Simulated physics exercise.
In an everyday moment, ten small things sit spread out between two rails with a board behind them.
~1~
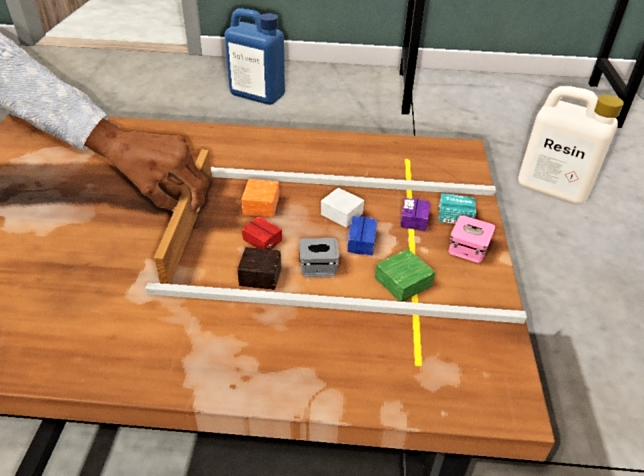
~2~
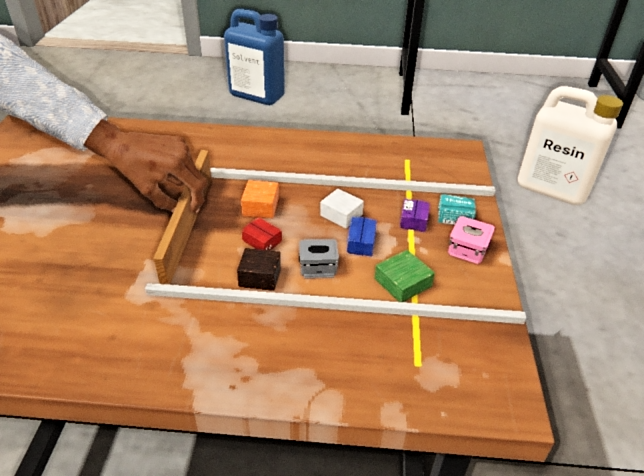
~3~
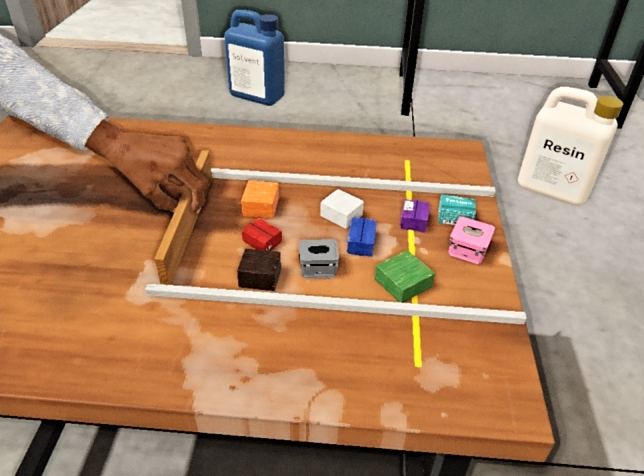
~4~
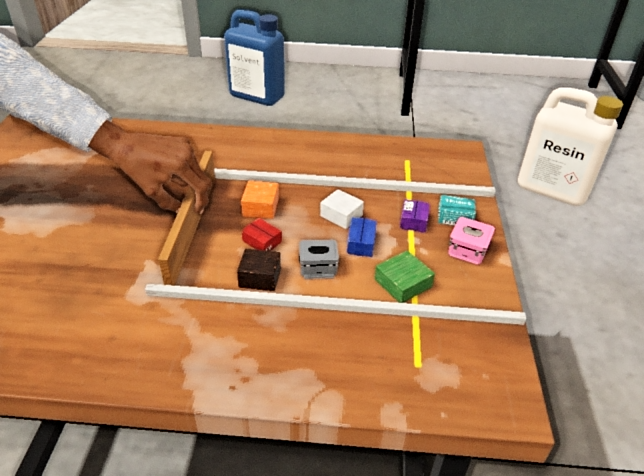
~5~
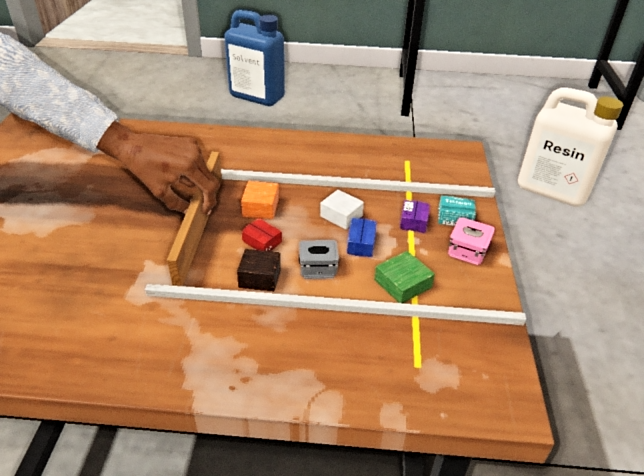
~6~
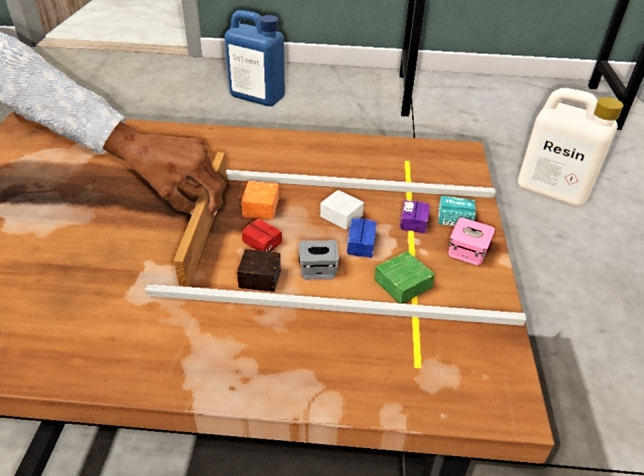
On a wooden table between two white rails, a hand holds an upright wooden board beside ten small, scattered coloured objects, then slides it slightly to the right while the objects and the yellow tape stay still.
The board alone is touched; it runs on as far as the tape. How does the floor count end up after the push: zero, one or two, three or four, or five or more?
I expect the drop count to reach one but not three.
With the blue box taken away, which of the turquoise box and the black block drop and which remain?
So the turquoise box goes off the edge and the black block is still there.
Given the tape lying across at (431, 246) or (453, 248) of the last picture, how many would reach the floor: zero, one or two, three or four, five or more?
In turn: Either one or two, then 3 or 4.
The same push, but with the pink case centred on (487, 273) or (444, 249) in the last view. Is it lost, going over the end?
First: Safe; second: Safe.
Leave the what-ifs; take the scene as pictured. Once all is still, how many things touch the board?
Number in contact with it: 3.
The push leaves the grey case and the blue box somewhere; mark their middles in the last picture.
You'll find the first one at (459, 259) and the second at (456, 235).
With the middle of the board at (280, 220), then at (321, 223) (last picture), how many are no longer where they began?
By the first moment it's 4, by the second it's 6.
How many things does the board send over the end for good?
The total comes to 1.
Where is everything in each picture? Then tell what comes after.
In the first picture, pink case (471, 240); turquoise box (457, 210); purple box (415, 215); board (187, 212); tape (412, 243).
In the second picture, turquoise box (457, 211); blue box (362, 236).
In the third picture, purple box (415, 215); orange block (261, 199).
In the fourth picture, pink case (471, 241); black block (260, 270).
In the fifth picture, turquoise box (457, 212); green block (404, 277).
In the sixth picture, pink case (471, 242); turquoise box (457, 212); purple box (415, 216); board (204, 215); tape (412, 245).
Soon after, none off yet; pink case at rest near (471, 242); turquoise box at rest near (457, 212); purple box at rest near (415, 216).
After that, none off yet; pink case at rest near (471, 242); turquoise box at rest near (459, 212); purple box displaced a little near (429, 217).
In the end, the number that fall off is one or two; gone, turquoise box.
